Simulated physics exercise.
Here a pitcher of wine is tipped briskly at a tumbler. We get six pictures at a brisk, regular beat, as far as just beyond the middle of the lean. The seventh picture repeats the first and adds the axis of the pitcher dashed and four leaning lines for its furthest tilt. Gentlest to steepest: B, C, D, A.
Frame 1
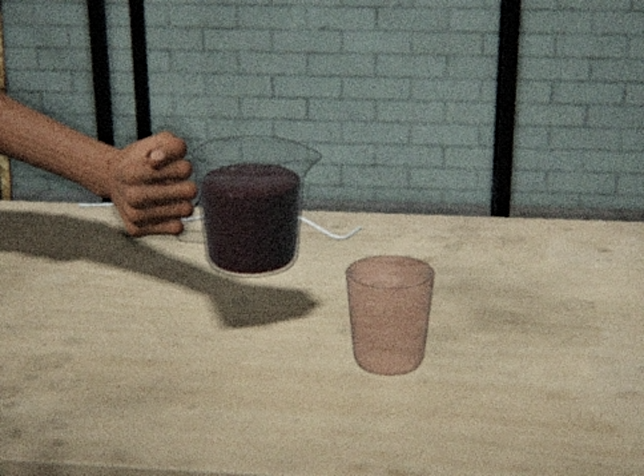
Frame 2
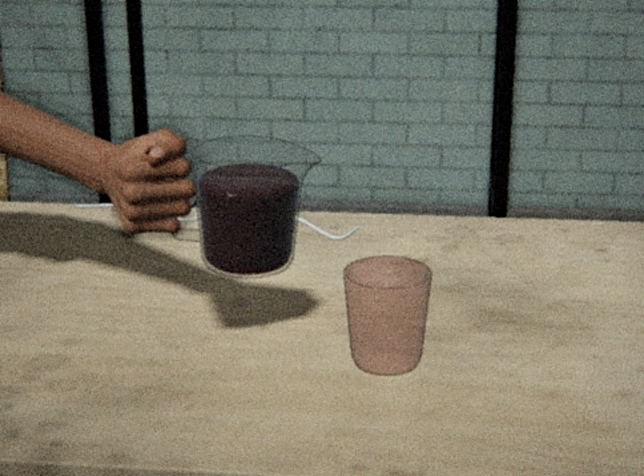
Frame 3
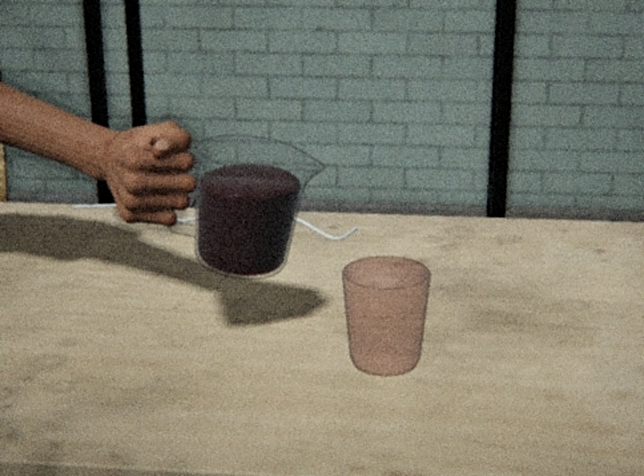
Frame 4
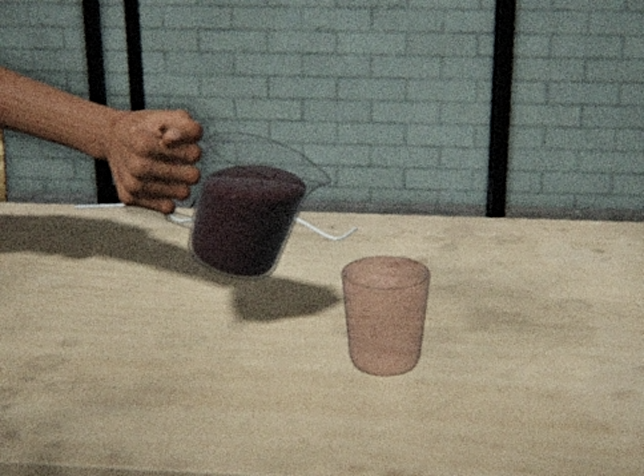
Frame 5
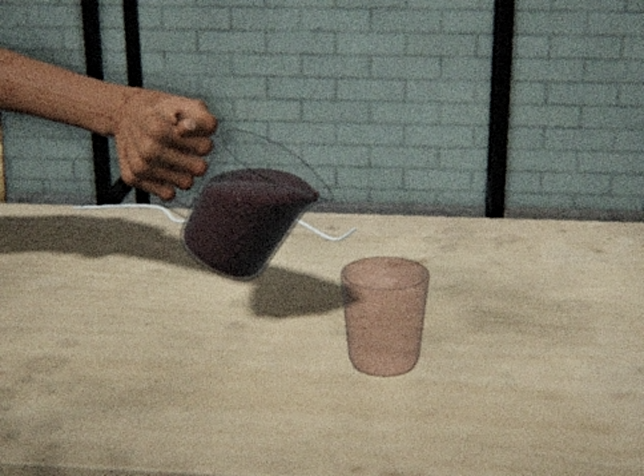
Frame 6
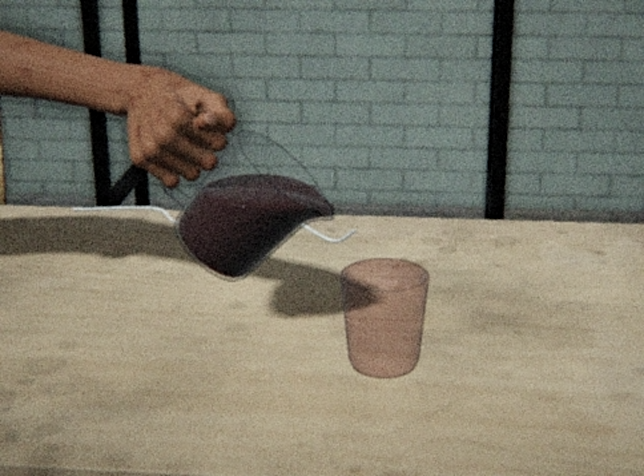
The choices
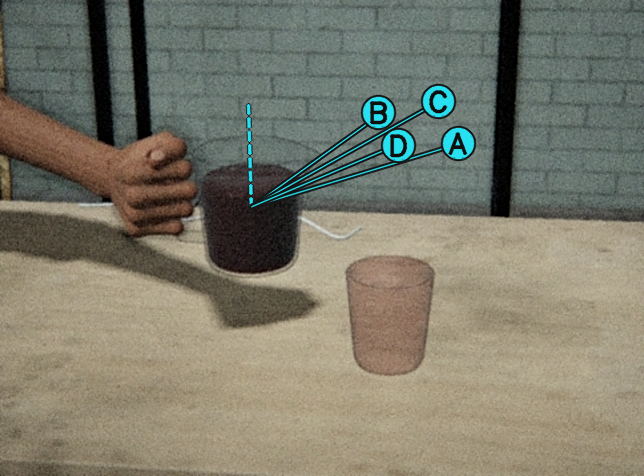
A hand tilts a glass pitcher of dark wine rightward beside a tumbler on a table.
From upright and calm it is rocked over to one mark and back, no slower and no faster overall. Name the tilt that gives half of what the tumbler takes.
Choose C.
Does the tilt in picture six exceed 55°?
No.
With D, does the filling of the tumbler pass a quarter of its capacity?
Yes, it does.
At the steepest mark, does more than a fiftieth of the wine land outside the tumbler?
Yes.
In cyan, A at (441, 148); B at (366, 124); C at (424, 110); D at (382, 151).
With A, the tumbler ends with about 67 % of what it can hold; 9 % of the wine is spilt.
With B, the tumbler ends with about 36 % of what it can hold.
With C, the tumbler ends with about 49 % of what it can hold.
With D, the tumbler ends with about 62 % of what it can hold.
